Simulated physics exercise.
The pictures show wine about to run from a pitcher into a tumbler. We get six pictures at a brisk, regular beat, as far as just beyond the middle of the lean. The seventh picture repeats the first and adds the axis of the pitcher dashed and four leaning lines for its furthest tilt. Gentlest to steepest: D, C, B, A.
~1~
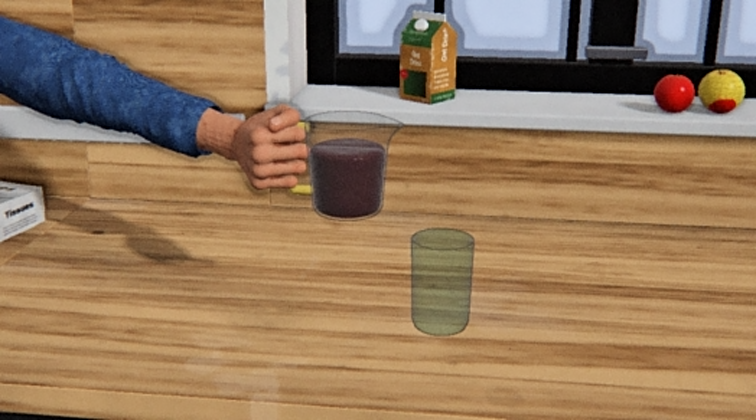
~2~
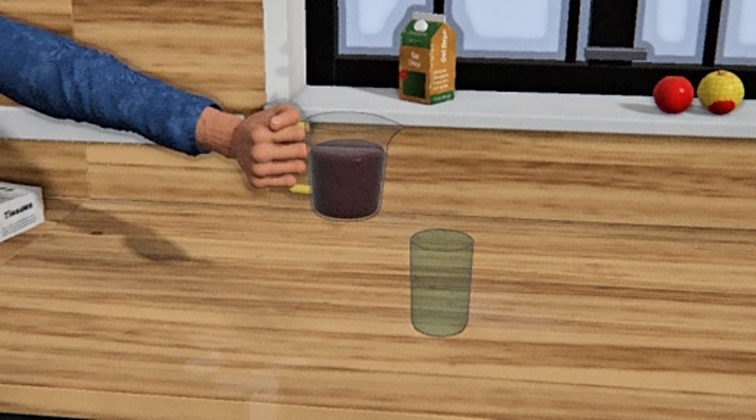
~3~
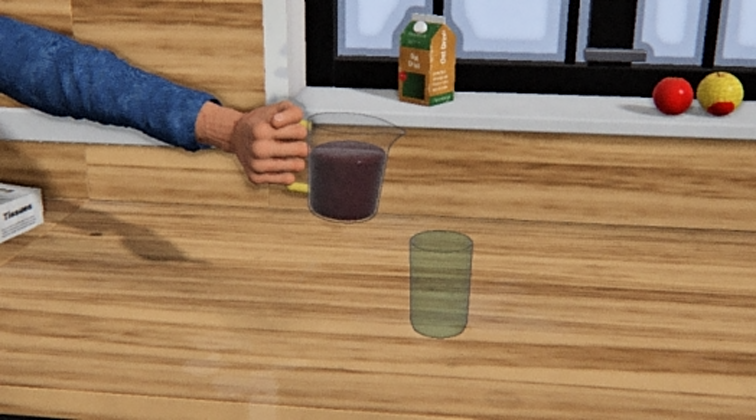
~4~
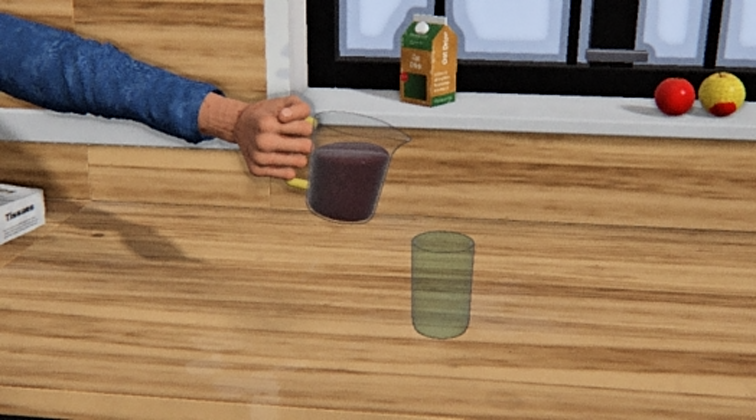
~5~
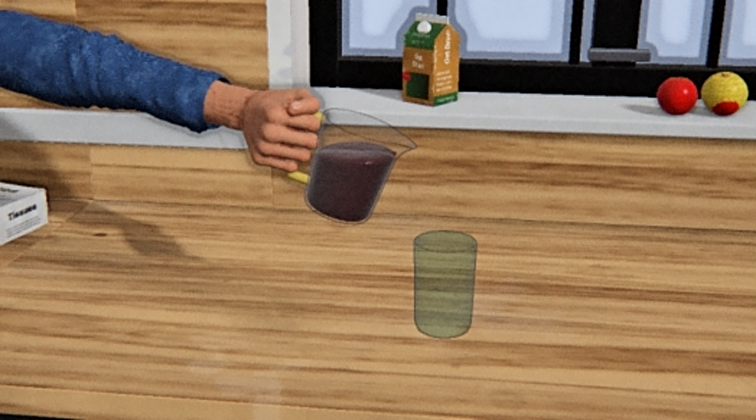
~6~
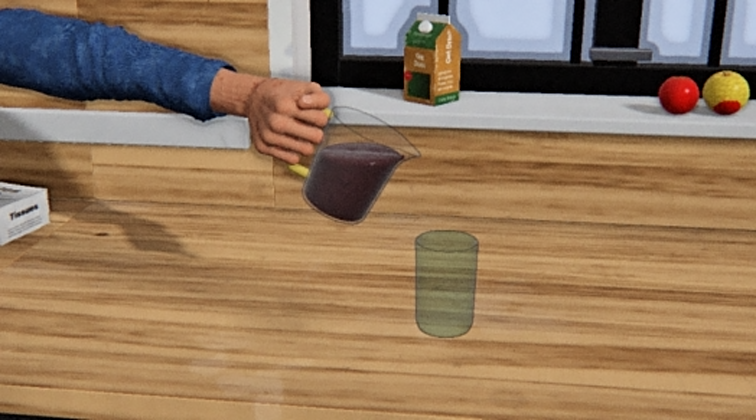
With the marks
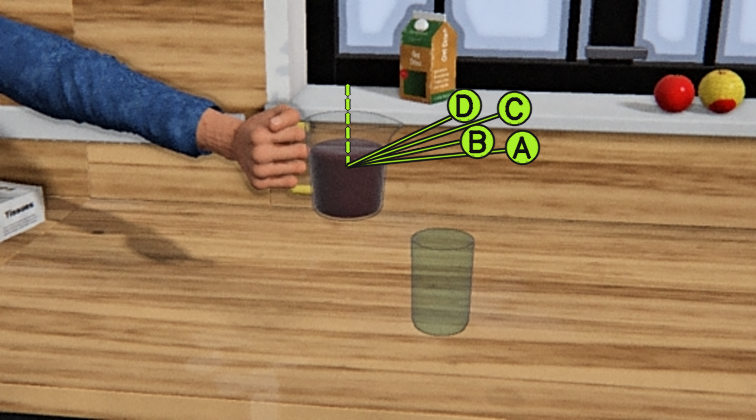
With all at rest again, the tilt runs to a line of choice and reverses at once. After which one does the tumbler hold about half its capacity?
D.
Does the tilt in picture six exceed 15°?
Yes, it does.
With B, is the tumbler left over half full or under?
Over.
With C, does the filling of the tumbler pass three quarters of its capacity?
No, less.
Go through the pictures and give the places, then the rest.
Upright, lip at (403, 125); rim of the tumbler round (443, 238); nothing has left yet.
Upright, lip at (403, 127); nothing has left yet.
Tipped about 5°, lip at (405, 132); nothing has left yet.
Tipped about 11°, lip at (410, 139); nothing has left yet.
Tipped about 18°, lip at (416, 146); nothing has left yet.
Tipped about 25°, lip at (420, 155); nothing has left yet.
On the marked copy, A at (506, 150); B at (459, 141); C at (498, 115); D at (450, 117).
Choosing A, the tumbler ends with about 88 % of what it can hold.
Choosing B, the tumbler ends with about 77 % of what it can hold.
Choosing C, the tumbler ends with about 63 % of what it can hold.
Choosing D, the tumbler ends with about 48 % of what it can hold.
